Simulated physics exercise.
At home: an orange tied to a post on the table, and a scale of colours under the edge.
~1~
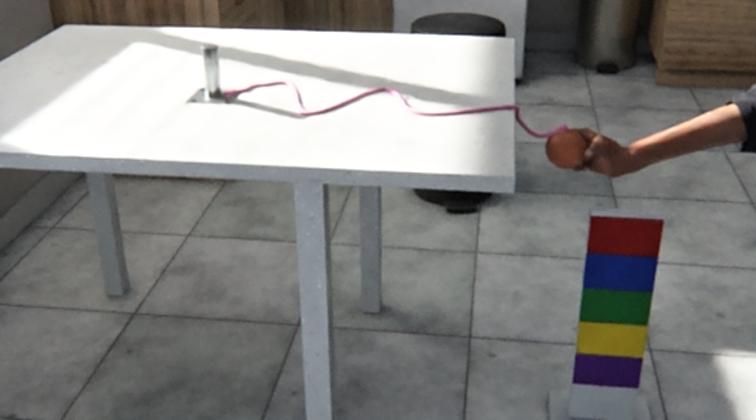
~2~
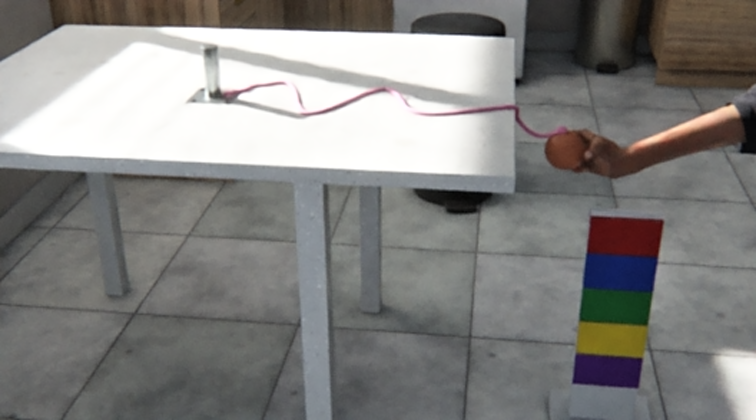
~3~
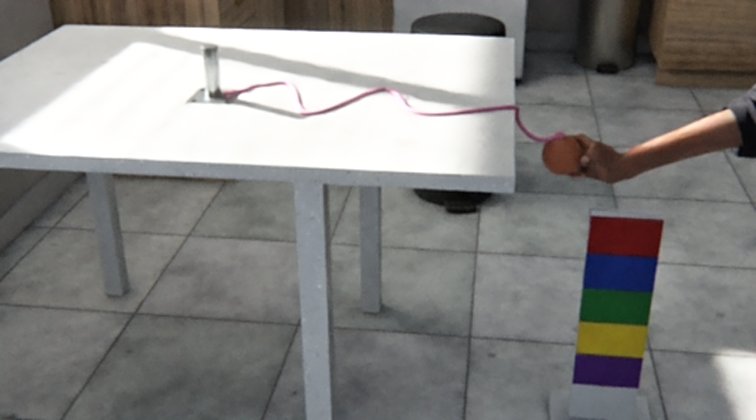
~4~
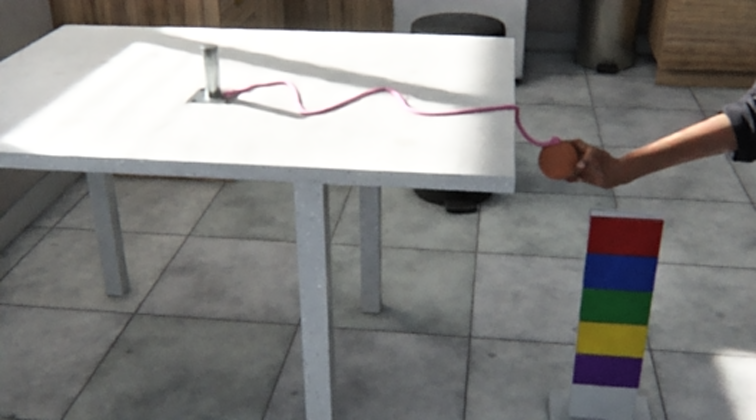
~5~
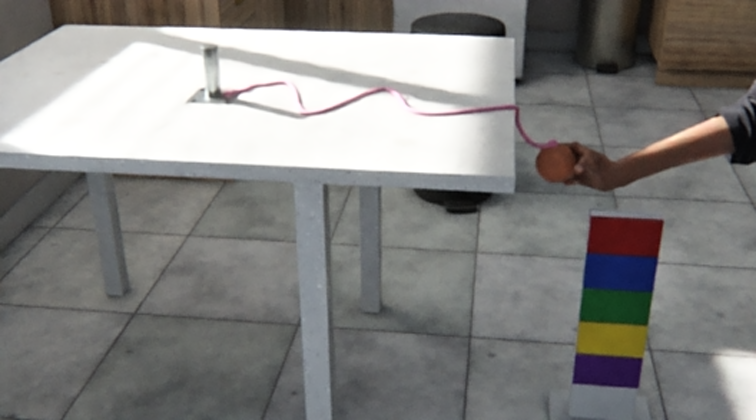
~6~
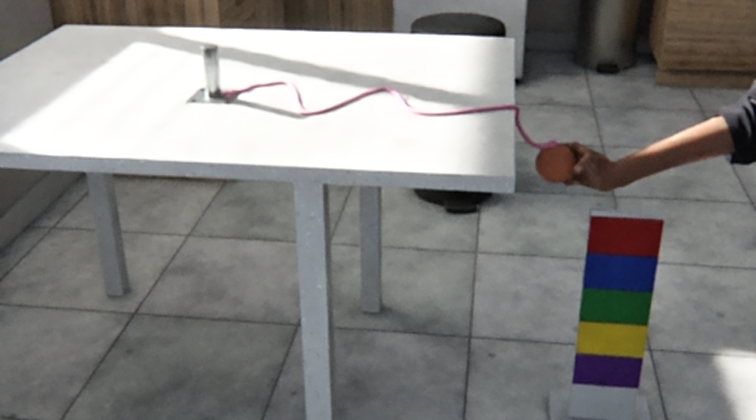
The footage shows a hand holding an orange ball-like object tied by a slack pink cord to a post on a white table, moving it slightly down and left beside the table edge, near an upright strip of coloured blocks.
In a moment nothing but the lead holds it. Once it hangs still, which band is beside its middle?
The lead holds its middle at yellow.
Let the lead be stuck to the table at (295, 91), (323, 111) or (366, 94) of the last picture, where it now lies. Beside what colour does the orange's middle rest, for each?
Taking them in turn: Green; blue; red.
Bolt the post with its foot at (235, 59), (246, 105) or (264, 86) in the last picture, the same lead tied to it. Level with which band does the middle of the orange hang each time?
Taking them in turn: Green; purple; purple.
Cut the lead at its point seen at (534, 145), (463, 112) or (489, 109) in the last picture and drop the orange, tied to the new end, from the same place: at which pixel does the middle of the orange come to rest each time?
Near (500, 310), (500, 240) and (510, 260).
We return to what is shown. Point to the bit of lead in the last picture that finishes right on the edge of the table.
The one at (394, 93).
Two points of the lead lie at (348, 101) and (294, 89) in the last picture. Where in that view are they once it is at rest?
At (451, 106), then (320, 100).
Soon after, orange near (498, 316); level with green.
Then, orange near (516, 330); level with yellow.
At rest, orange near (497, 333); level with yellow. At yellow.
